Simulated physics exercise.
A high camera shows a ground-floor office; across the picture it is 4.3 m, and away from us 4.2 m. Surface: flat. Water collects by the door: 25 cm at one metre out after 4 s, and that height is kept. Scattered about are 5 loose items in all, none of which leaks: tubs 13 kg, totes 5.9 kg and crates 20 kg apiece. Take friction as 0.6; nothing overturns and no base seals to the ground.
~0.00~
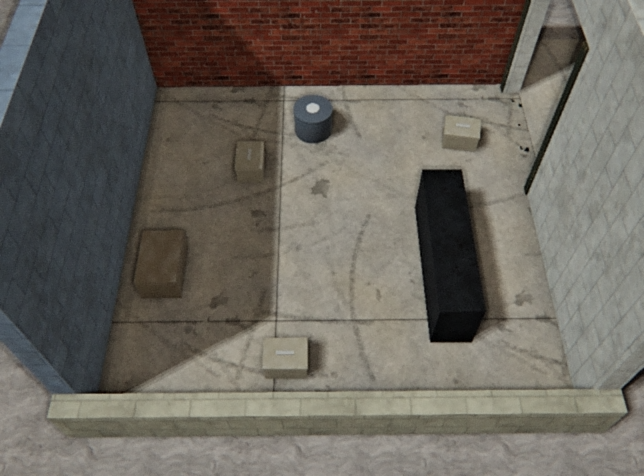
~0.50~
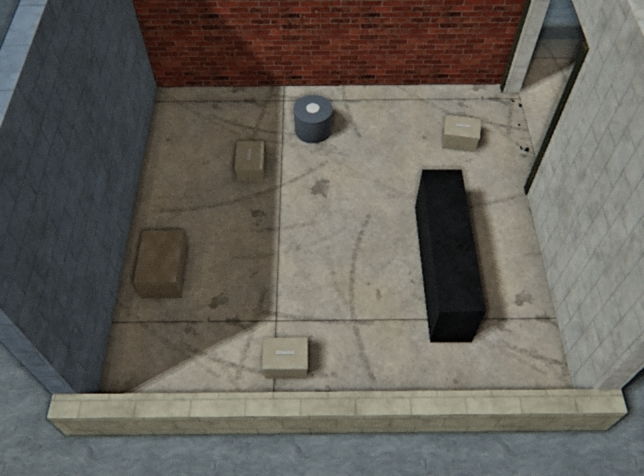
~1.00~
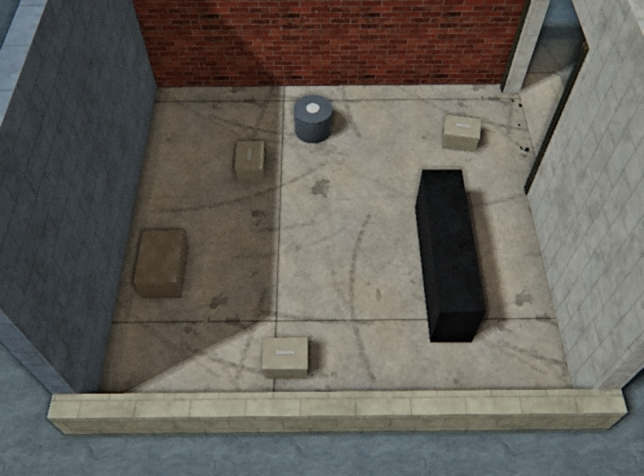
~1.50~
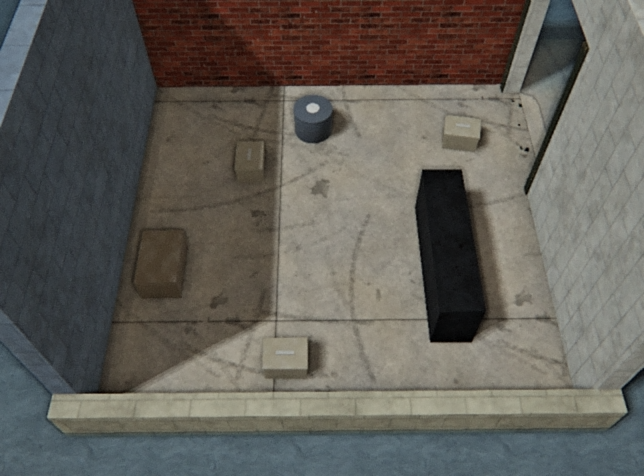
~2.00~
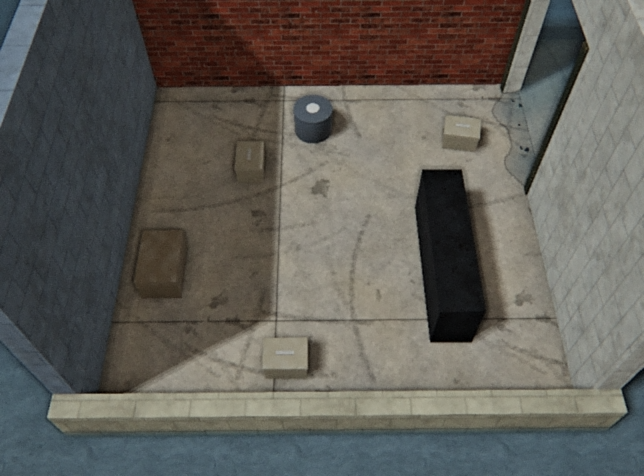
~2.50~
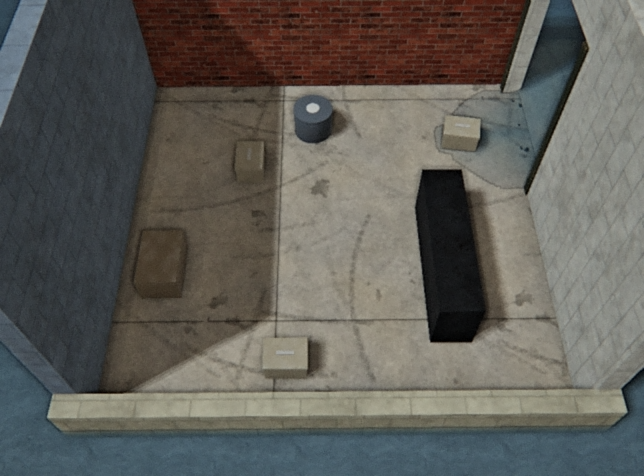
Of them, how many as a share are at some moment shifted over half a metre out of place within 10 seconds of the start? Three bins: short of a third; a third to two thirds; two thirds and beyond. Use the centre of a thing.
I'm guessing the result is most.
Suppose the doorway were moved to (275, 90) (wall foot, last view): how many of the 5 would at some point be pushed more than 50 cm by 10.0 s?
Then it comes to 4 of them.
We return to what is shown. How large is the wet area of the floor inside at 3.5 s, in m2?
Wet: Near 3.0 m2.
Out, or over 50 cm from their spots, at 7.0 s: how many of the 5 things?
I get 3.
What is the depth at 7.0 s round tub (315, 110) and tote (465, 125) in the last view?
Close to 16 and 15 centimetres.
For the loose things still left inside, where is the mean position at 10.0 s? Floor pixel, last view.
Near (277, 354).
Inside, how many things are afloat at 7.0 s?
Count: 3.
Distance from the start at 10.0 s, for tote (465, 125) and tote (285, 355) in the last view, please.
They've ended up 300 cm and 140 cm away, in that order.
After 3.5 s 1 of 5 are over 50 cm from their spots; 0 afloat.
After 4.5 s 1 of 5 are over 50 cm from their spots; 0 afloat.
After 7.0 s 3 of 5 are over 50 cm from their spots; 3 afloat.
After 10.0 s 5 of 5 are over 50 cm from their spots, and 5 have been at some point; 5 afloat.
